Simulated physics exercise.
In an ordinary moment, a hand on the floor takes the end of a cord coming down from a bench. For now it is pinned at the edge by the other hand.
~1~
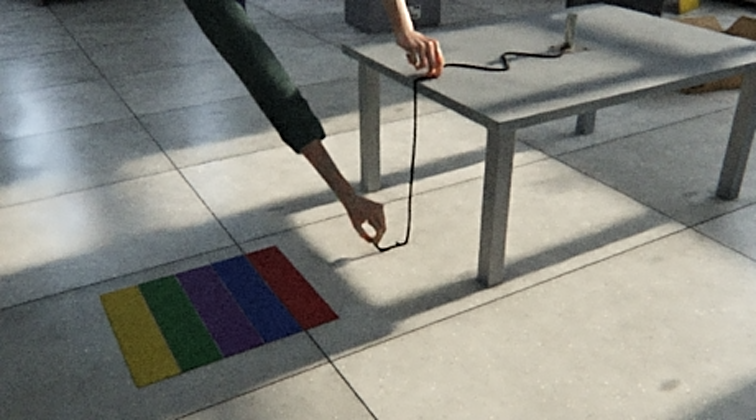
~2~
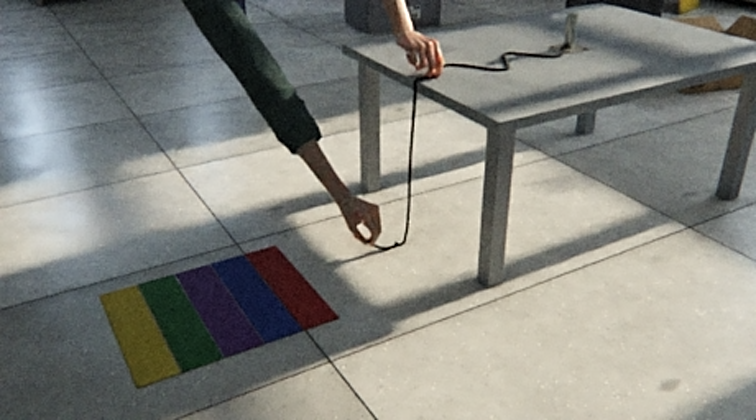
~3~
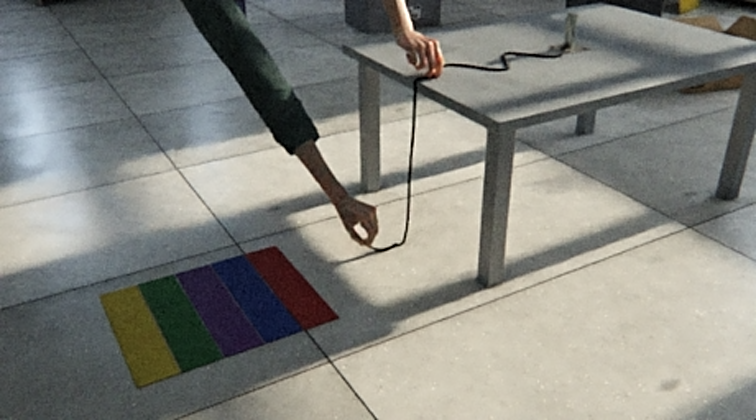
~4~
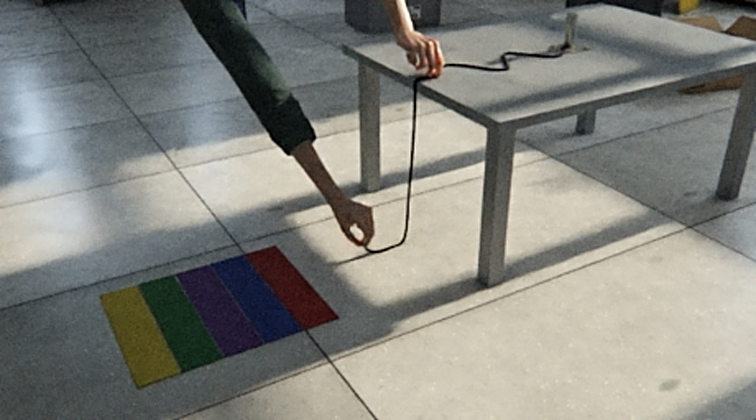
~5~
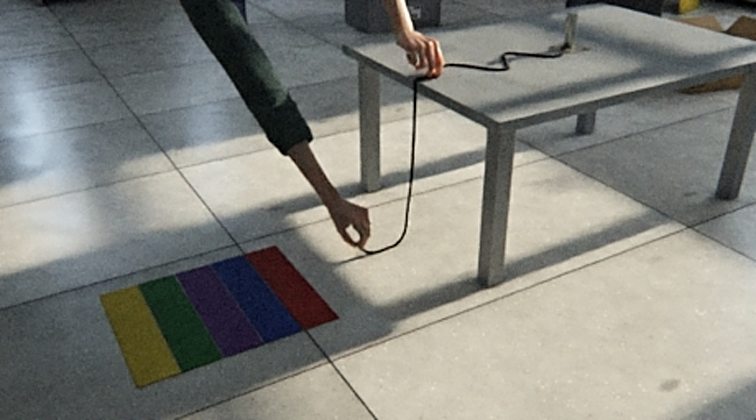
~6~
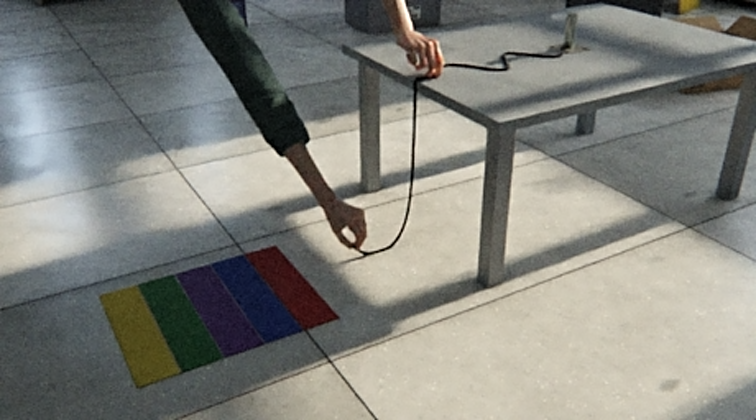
A hand near the floor slowly draws the cord's end left while another pins it above.
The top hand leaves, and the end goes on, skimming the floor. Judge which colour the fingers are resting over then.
The green strip.
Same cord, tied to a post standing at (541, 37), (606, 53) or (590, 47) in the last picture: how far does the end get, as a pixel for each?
Roughly (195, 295), (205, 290) and (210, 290).
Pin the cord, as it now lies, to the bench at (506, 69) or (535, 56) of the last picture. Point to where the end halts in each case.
I'd put it around (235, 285) the first time and around (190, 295) the second.
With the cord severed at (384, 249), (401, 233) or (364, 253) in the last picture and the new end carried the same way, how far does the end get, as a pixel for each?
Case by case: Close to (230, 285), (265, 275) and (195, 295).
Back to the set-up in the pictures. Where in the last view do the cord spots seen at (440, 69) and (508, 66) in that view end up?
(394, 101) and (465, 69), roughly.
Soon after, end near (243, 281); over blue.
Then, end near (201, 293); over purple.
At full stretch, end near (174, 301); over green. It gets as far as the green strip.
